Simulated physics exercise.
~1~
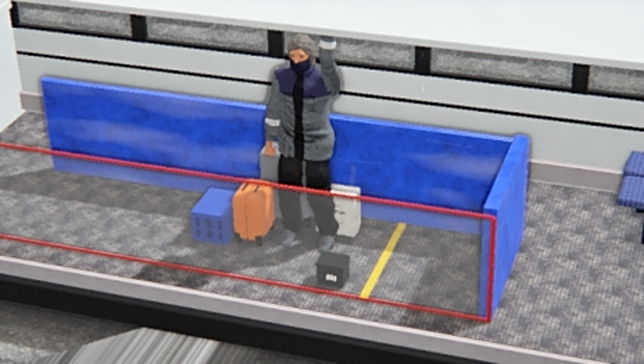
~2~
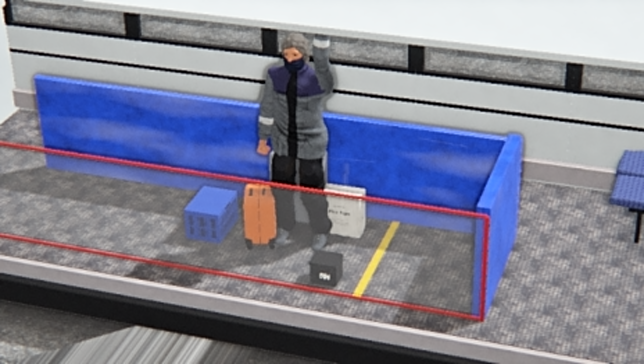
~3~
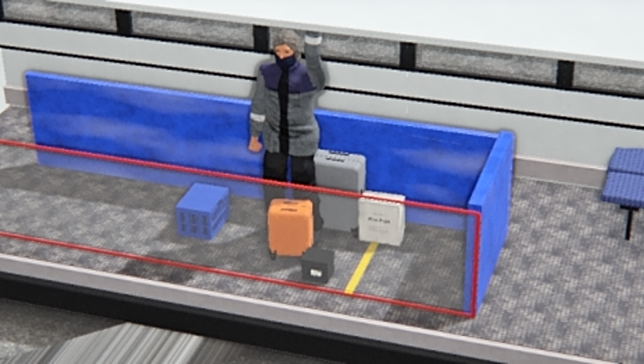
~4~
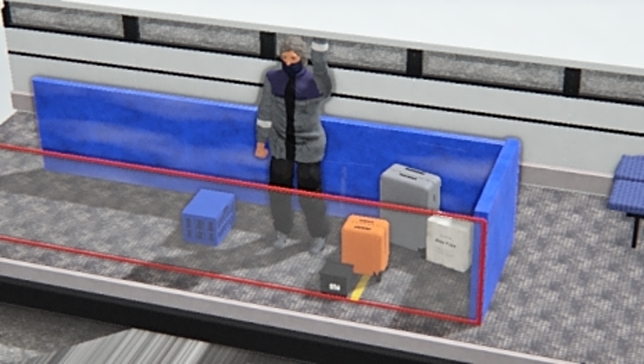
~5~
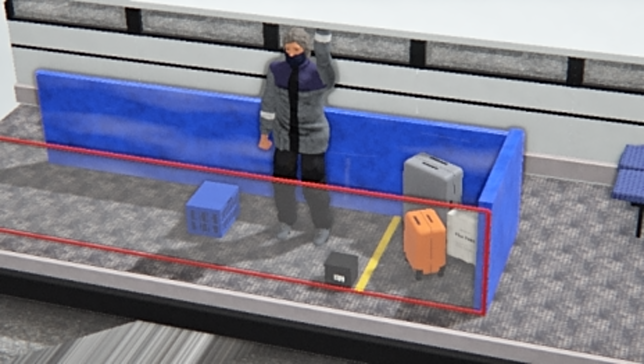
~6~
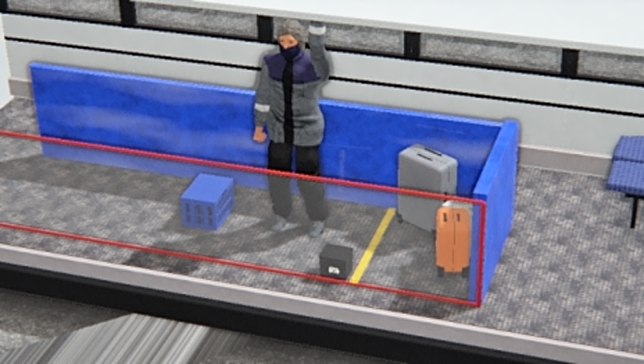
On a bus, two wheeled cases and a white carton slide right past a yellow line.
